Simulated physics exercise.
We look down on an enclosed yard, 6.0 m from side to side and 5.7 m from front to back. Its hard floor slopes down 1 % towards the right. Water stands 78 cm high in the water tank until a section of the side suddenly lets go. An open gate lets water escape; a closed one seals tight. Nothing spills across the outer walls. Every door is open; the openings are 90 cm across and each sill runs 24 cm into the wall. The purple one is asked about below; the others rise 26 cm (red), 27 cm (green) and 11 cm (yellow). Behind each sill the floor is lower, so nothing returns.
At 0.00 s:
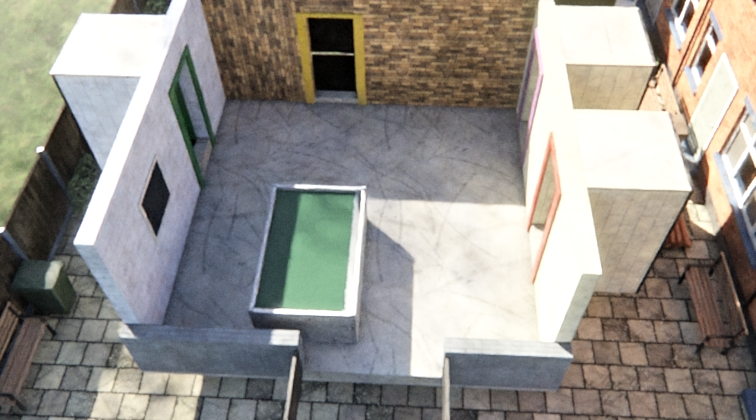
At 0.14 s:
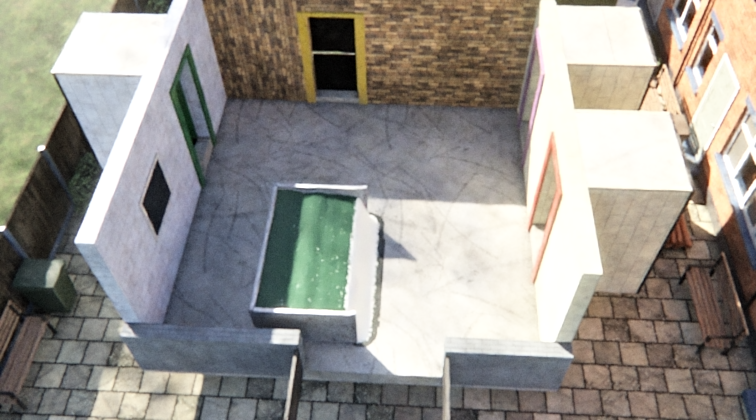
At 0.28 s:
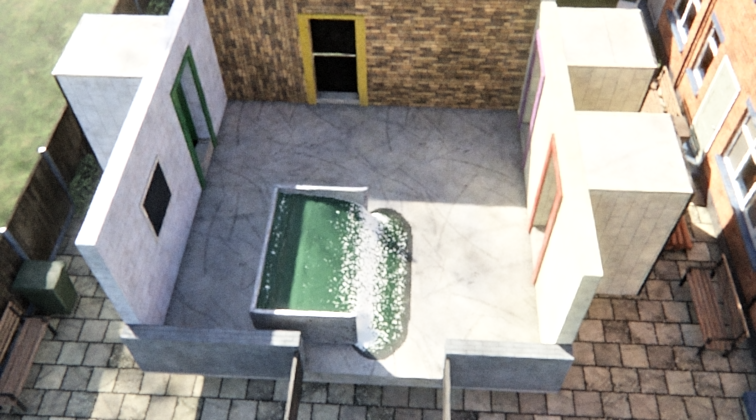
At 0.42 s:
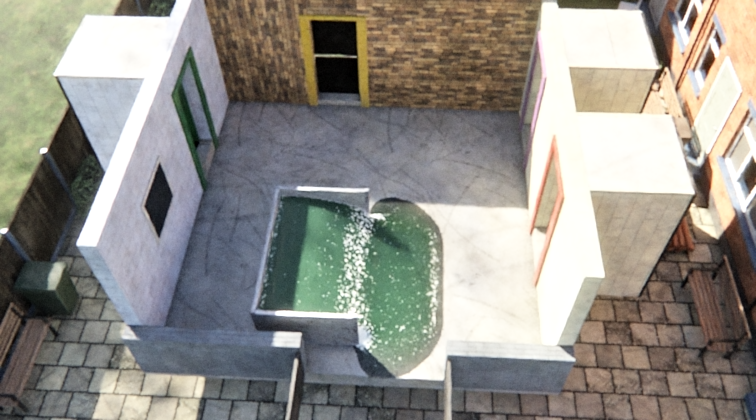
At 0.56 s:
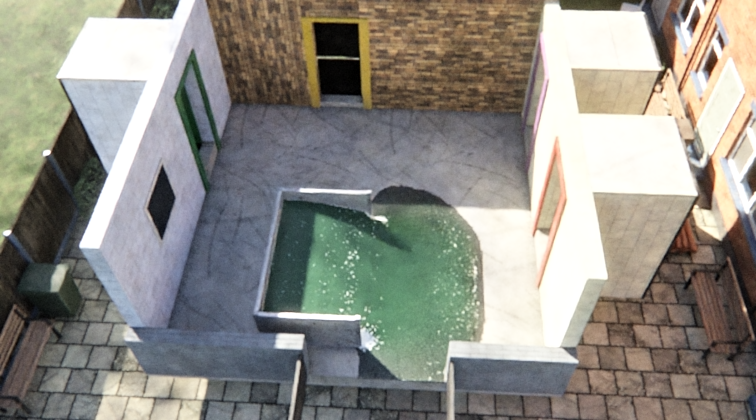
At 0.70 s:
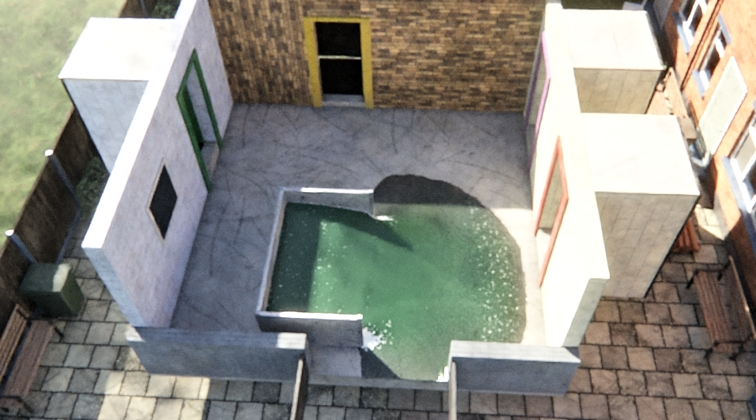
Enclosed yard seen from above, with green water bursting from the right side of a tank and spreading across the grey floor.
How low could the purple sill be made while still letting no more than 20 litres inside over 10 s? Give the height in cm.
Some 14.5 cm above the ground.
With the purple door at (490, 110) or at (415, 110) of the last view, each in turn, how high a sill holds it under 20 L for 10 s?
Roughly 23 and 10.0 cm.
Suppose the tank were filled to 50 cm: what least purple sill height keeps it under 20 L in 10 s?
Then roughly 9.0 cm.
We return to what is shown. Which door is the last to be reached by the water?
It is the green one.
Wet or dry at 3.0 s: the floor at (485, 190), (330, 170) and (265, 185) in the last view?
In turn: Flooded, dry, still dry.
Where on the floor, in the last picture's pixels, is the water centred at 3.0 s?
At about (459, 250).
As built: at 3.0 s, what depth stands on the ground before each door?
Depths in cm: Red 24, green 0, purple 12, yellow 0.
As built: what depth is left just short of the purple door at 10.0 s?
Some 7.5 cm.
After 1.4 s water covers 40 % of the floor, deepest (54 cm) near (546, 361); it has not reached the purple door.
After 3.0 s water covers 45 % of the floor, deepest (34 cm) near (522, 116); 12 cm at the purple door, 0 litres in over its 24 cm sill.
After 10.0 s water covers 95 % of the floor, deepest (12 cm) near (223, 344); 8 cm at the purple door, 0 litres in over its 24 cm sill.
At the purple door as built, the water arrived by 1.6 s and peaked near 19 cm at 5.2 s.
Run again over the same 10 s with other heights there, 26 litres in over 13.5 cm, 13 litres over 16 cm. The limit of 20 litres is kept from about 14.5 cm up.
